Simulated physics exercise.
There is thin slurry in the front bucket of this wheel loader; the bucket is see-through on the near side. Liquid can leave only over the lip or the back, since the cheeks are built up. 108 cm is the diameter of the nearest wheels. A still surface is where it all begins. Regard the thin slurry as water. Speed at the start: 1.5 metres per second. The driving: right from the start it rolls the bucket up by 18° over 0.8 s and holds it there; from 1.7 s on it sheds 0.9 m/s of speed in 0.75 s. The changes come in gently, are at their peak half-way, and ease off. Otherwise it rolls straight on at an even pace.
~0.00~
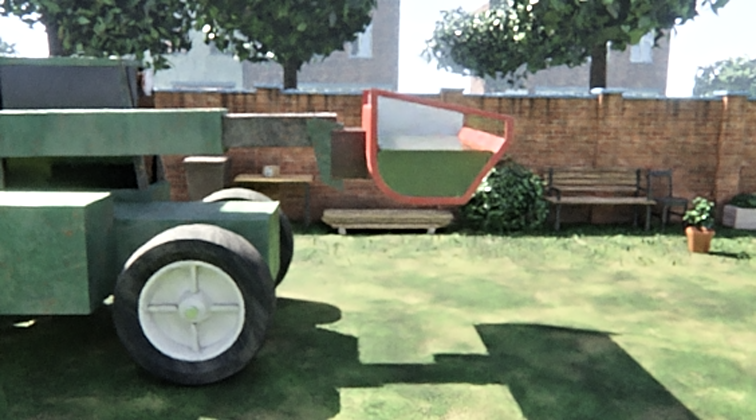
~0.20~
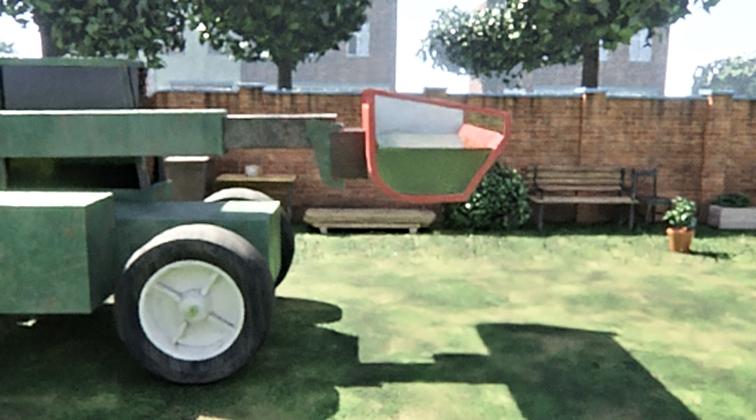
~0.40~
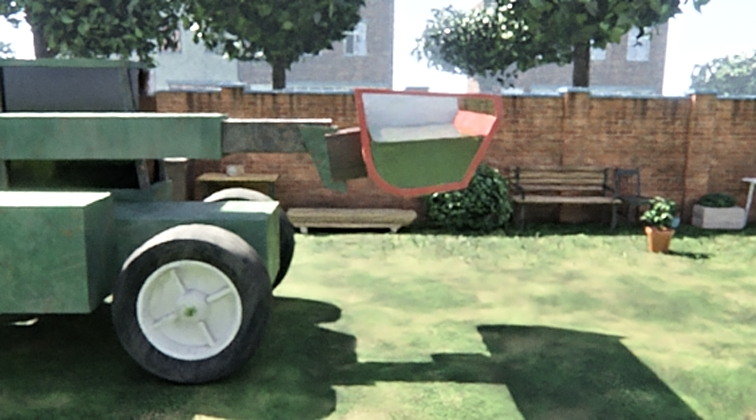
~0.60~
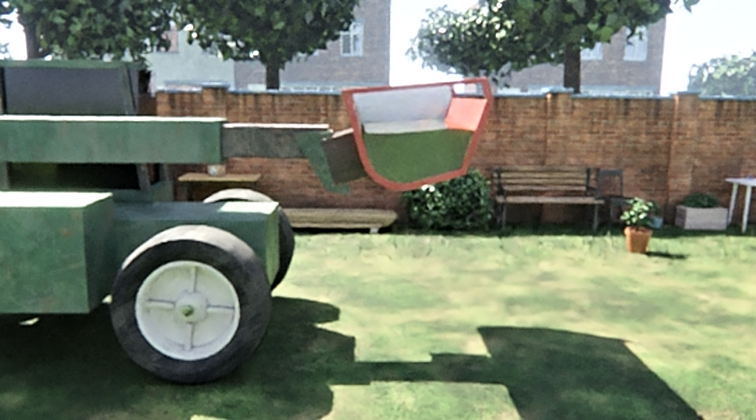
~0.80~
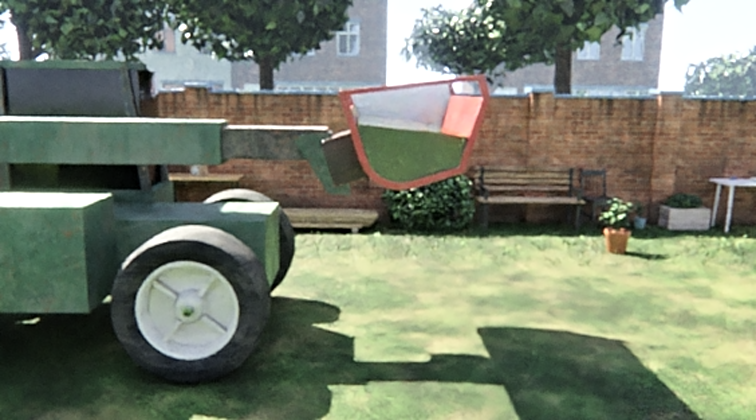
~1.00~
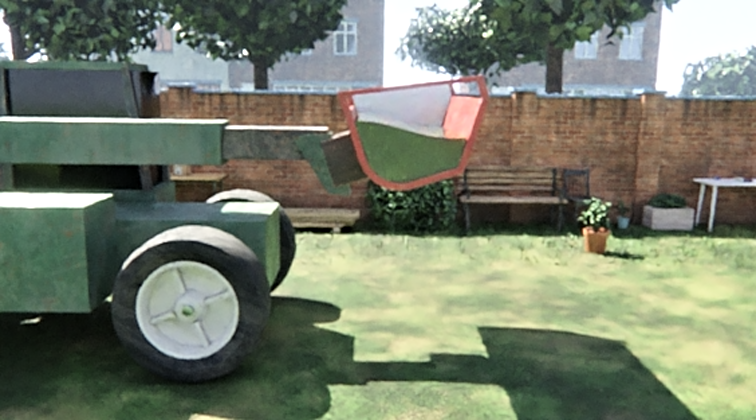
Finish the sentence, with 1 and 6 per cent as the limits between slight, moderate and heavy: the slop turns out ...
The slop turns out slight.
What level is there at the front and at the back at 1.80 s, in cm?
Roughly 26 cm in front and 42 cm behind.
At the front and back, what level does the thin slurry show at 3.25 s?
About 24 cm in front, about 46 cm behind.
Then, 1.80 s in, the bucket is at 18° back, the surface stands 42 cm at the back and 27 cm at the front; all of it is still inside.
Then, 2.50 s in, the bucket is at 18° back, the surface stands 34 cm at the back and 33 cm at the front; all of it is still inside.
Then, 3.25 s in, the bucket is at 18° back, the surface stands 46 cm at the back and 23 cm at the front; all of it is still inside.
Then, 5.34 s in, all of it is still inside.
